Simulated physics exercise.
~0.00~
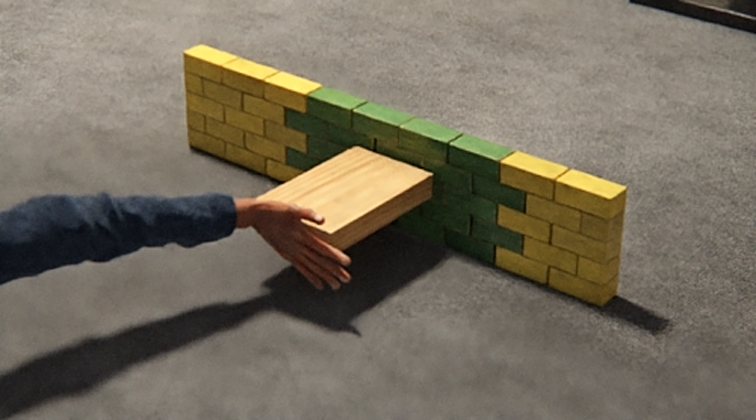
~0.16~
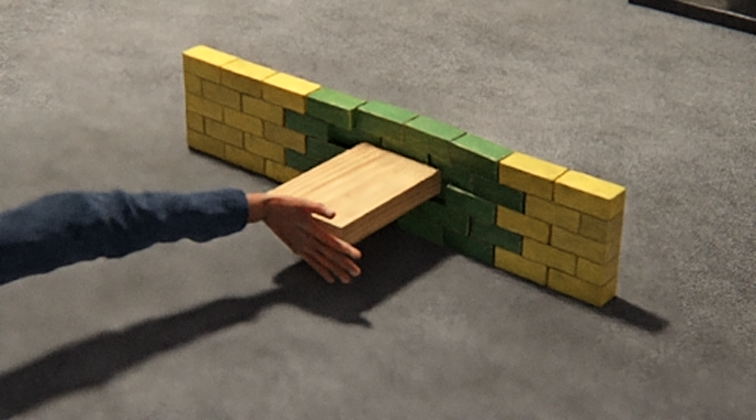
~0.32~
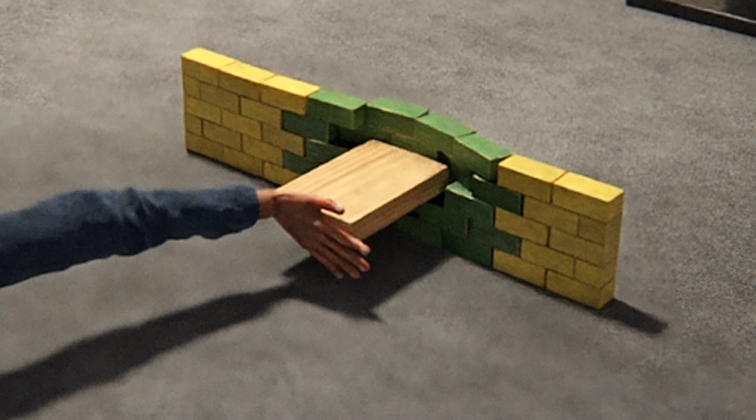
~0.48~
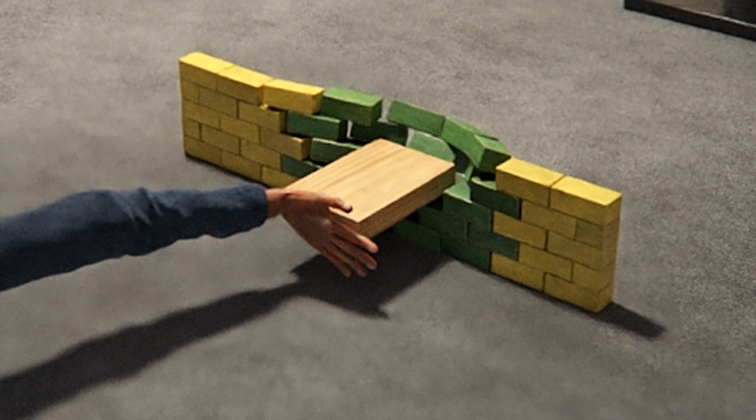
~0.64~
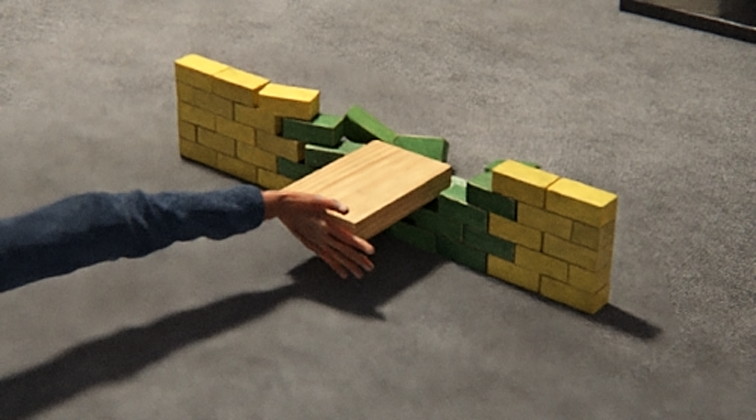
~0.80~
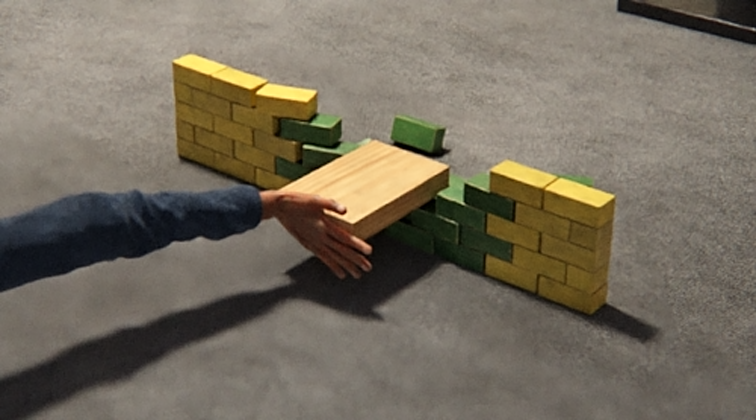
In the video, a hand pushes a flat wooden block into the green middle of a yellow and green toy brick wall, bulging the bricks until several topple behind it, leaving a gap while the yellow ends stay standing and the hand holds the block still.
